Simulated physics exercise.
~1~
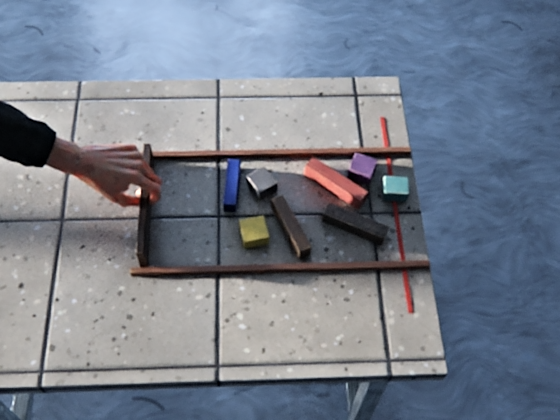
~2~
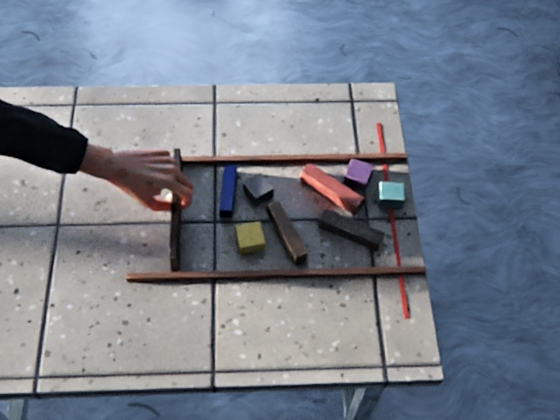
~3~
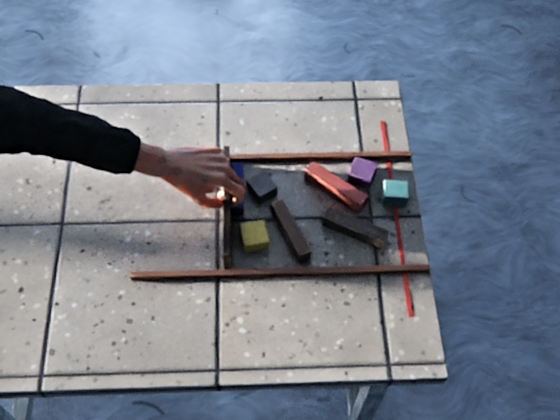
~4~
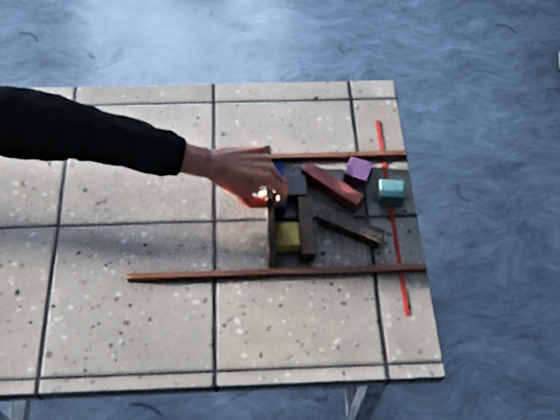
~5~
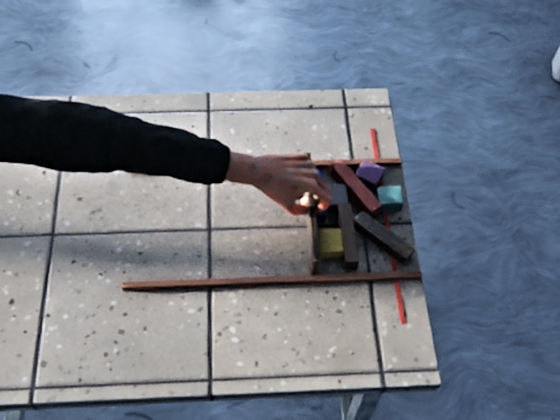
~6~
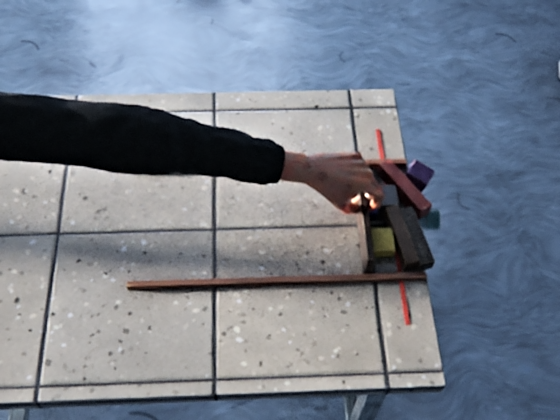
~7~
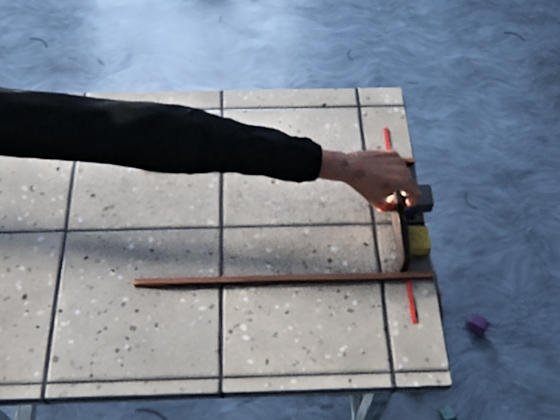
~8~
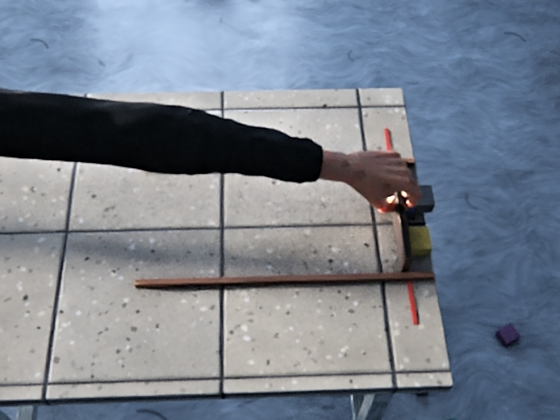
A hand pushed an upright board to the right along a tiled table, sweeping a scatter of coloured blocks and sticks towards the edge, until most had dropped off and the board stopped near the red tape, with the yellow and grey blocks still at the end.
